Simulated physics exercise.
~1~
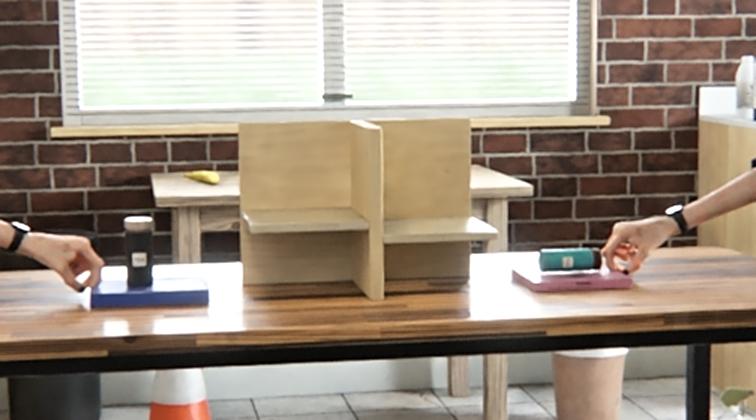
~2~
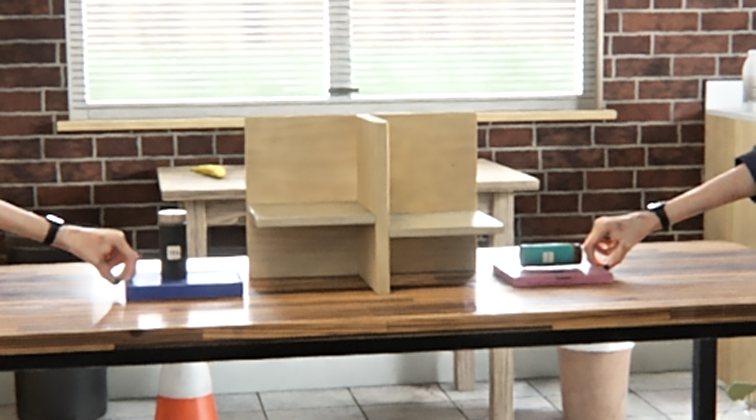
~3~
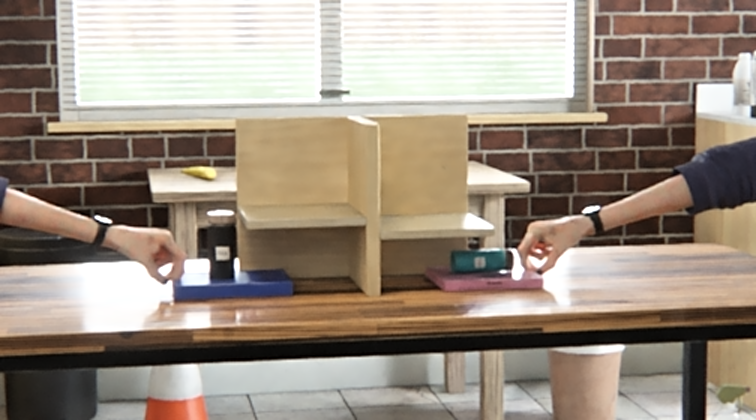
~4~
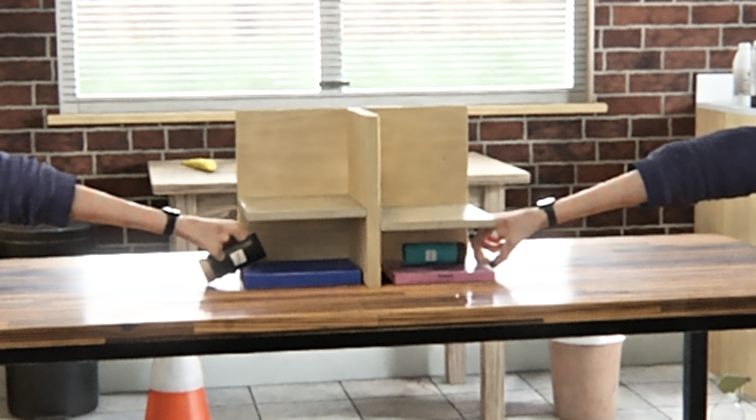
Two shakers ride trays under shelves; the upright black one tips, the turquoise one clears.
